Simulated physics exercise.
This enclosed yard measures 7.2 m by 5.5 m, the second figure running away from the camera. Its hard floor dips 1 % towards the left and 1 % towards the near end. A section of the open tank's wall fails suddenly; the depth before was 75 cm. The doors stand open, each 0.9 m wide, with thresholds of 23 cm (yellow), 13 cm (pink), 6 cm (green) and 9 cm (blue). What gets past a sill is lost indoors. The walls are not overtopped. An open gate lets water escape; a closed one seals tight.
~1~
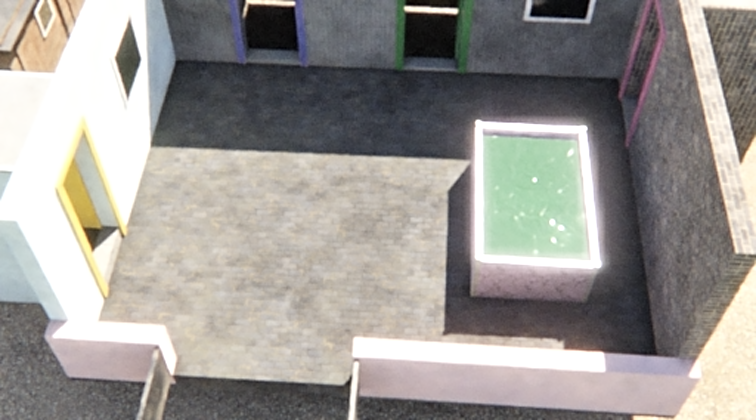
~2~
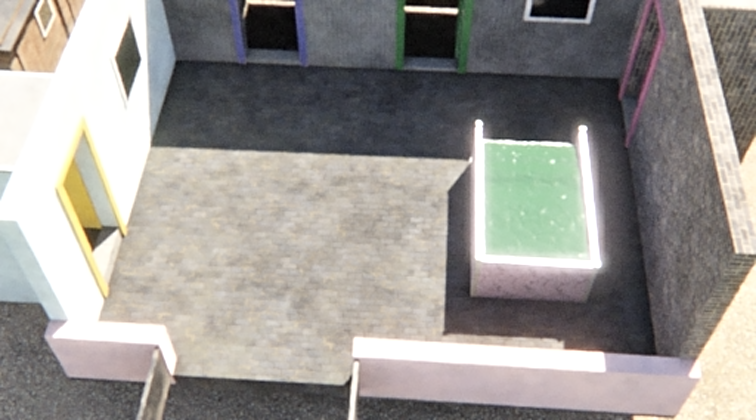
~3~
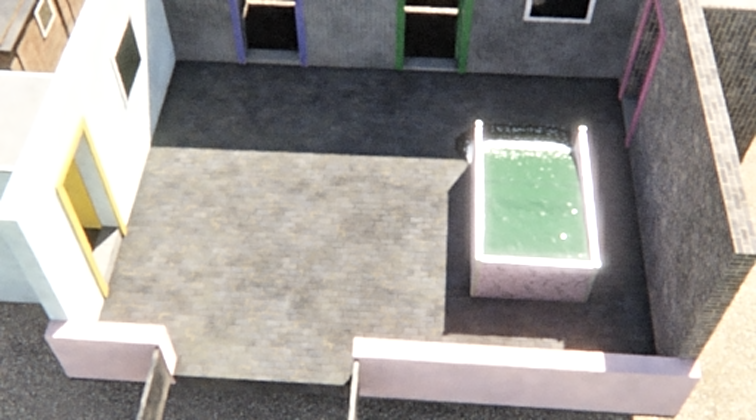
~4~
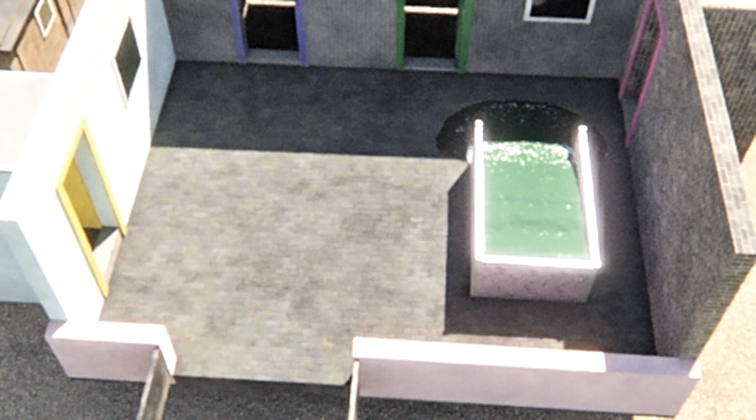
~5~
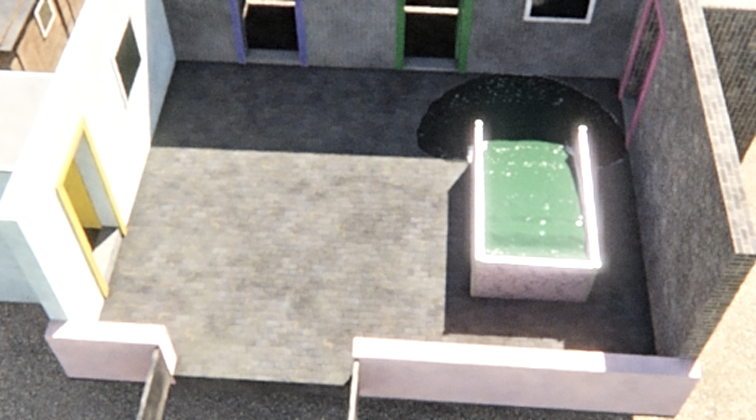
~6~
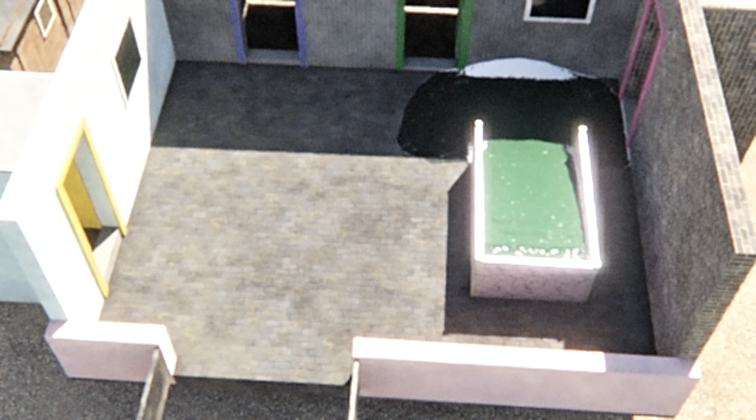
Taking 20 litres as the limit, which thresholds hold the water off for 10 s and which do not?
Within that time: At the yellow door it stays under the limit; at the pink door it exceeds the limit; at the green door it passes the limit; at the blue door it keeps below the limit.
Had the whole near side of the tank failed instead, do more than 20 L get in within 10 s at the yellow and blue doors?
Against that limit: Yellow below, blue not over.
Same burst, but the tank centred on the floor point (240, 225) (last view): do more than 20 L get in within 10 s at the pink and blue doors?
Against that limit: Pink not over, blue past it.
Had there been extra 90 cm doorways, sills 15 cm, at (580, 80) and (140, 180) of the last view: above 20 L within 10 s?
In that order: Past it, below.
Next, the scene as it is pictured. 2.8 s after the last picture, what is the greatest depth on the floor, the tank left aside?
Up to some 24 cm.
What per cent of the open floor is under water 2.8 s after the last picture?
Near 50 per cent is wet.
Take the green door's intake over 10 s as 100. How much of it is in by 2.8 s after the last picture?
Some 85 per cent by then.
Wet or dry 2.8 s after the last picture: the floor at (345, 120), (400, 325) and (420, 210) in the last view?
In that order: Flooded, still dry, dry.
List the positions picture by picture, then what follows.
Still water, 75 cm deep, in the open tank at (533, 194), in the first frame.
The front is at a hidden place, 0.8 m from the gap on the open tank's far side; 0.4 m2 of floor is under water; 75 cm left at the back of the open tank, in the second frame.
The front is at a hidden place, 1.0 m from the gap on the open tank's far side; 1.2 m2 of floor is under water; 75 cm left at the back of the open tank, in the third frame.
The front is at (467, 111), 1.4 m from the gap on the open tank's far side; 2.5 m2 of floor is under water; 75 cm left at the back of the open tank, in the fourth frame.
Water pours out on the open tank's far side and has run 1.9 m, to (501, 78); typically 7 cm deep outside, 71 cm at the open tank's back, in the fifth frame.
The front is at (445, 73), 2.3 m from the gap on the open tank's far side; 5.5 m2 of floor is under water; 63 cm left at the back of the open tank, in the sixth frame.
Then, 0.7 s after the last picture water covers 20 % of the floor and is deepest (47 cm) near (617, 80); yellow door not reached, pink door 17 cm at the sill, 0 L in, green door 19 cm at the sill, 22 L in, blue door not reached.
Then, 1.5 s after the last picture water covers 25 % of the floor and is deepest (40 cm) near (539, 84); yellow door not reached, pink door 26 cm at the sill, 28 L in, green door 19 cm at the sill, 81 L in, blue door 5 cm at the sill, 0 L in.
Then, 2.8 s after the last picture water covers 50 % of the floor and is deepest (24 cm) near (625, 138); yellow door not reached, pink door 22 cm at the sill, 94 L in, green door 12 cm at the sill, 137 L in, blue door 6 cm at the sill, 0 L in.
Then, 5.3 s after the last picture water covers 80 % of the floor and is deepest (20 cm) near (89, 352); yellow door 7 cm at the sill, 0 L in, pink door 8 cm at the sill, 112 L in, green door 7 cm at the sill, 158 L in, blue door 4 cm at the sill, 0 L in.
Then, 9.3 s after the last picture water covers 90 % of the floor and is deepest (16 cm) near (89, 352); yellow door 15 cm at the sill, 0 L in, pink door 2 cm at the sill, 112 L in, green door 3 cm at the sill, 159 L in, blue door 3 cm at the sill, 0 L in.
